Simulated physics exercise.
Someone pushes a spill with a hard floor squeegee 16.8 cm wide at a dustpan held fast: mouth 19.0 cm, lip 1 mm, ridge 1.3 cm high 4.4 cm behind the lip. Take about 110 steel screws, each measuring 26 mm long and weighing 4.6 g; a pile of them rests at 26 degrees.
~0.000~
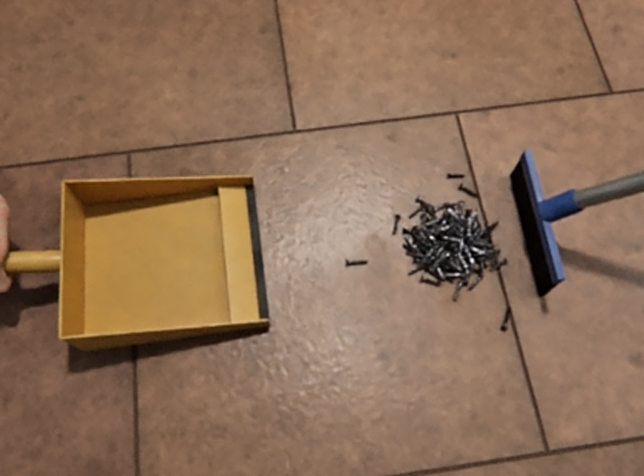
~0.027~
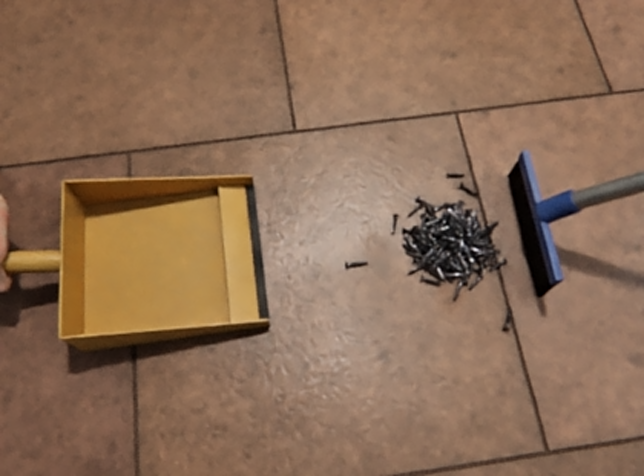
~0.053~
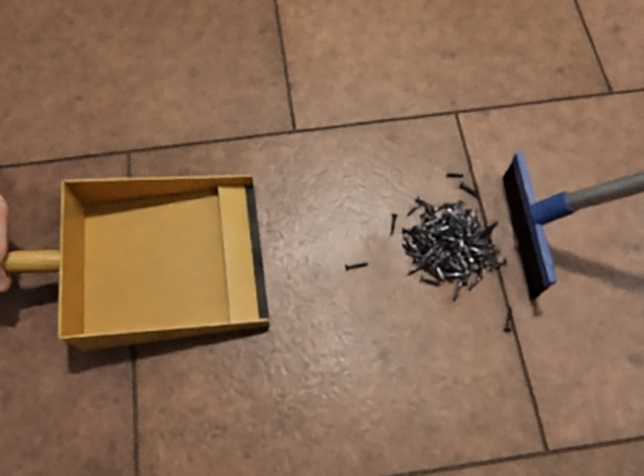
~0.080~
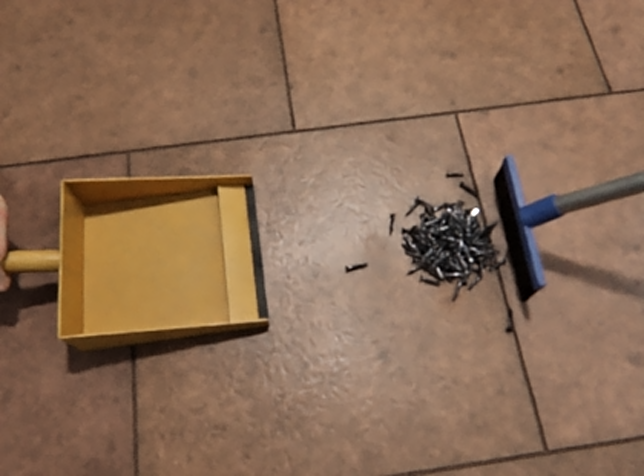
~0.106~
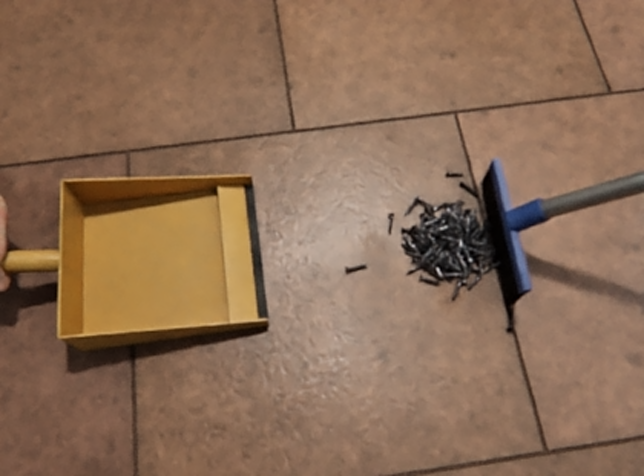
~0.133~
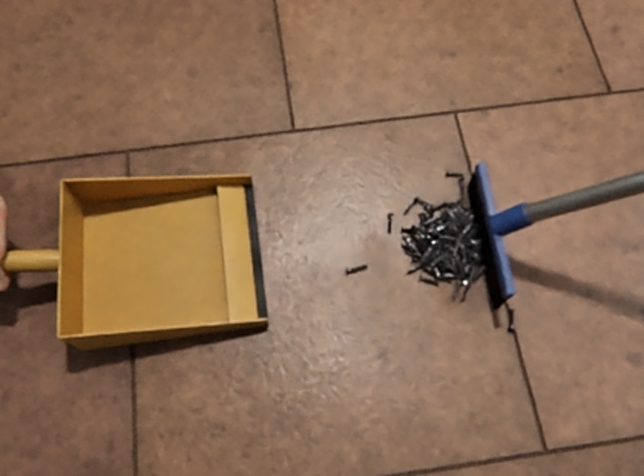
A hand at the left edge grips the handle of a yellow dustpan lying on brown floor tiles with dark joints, seen from above. A heap of dark and silvery screws sits right of centre with a few strays around it, and a blue squeegee on a grey pole stands to its right. The squeegee slides left into the heap, nudging its near side, while the dustpan and camera stay still.
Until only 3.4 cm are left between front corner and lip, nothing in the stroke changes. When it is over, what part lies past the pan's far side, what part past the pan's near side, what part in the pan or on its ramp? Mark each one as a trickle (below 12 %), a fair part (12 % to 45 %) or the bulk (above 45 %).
Far side: A trickle; near side: A fair part; pan: A fair part.
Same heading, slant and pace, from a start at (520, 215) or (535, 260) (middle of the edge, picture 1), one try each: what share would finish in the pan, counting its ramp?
First try about 30 per cent, second about 10 per cent.
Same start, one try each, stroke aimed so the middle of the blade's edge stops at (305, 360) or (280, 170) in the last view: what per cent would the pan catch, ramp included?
Some 5 in a hundred and 20 in a hundred.
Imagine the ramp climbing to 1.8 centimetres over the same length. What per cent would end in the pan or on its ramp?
Around 15 per cent.
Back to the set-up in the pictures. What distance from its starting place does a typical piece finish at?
Around 24 centimetres.
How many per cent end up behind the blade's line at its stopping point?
I'd put it near 10 in a hundred.
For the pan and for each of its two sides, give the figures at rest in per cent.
Far side - 0; near side - 20; pan - 20.
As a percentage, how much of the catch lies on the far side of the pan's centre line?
I'd put it near 20 per cent.
After 0.31 s, middle of the blade 15 cm from the lip; 0 % over the lip, far side 0 %, near side 10 %.
After 0.42 s, middle of the blade 7 cm from the lip; 0 % over the lip, far side 0 %, near side 15 %.
Then, at 0.67 s, middle of the blade 4 cm from the lip; 20 % over the lip, far side 0 %, near side 20 %.
In the end, at 1.7 s, far side 0 %, near side 20 %, pan 20 %, in front of the lip or behind the blade 60 %.
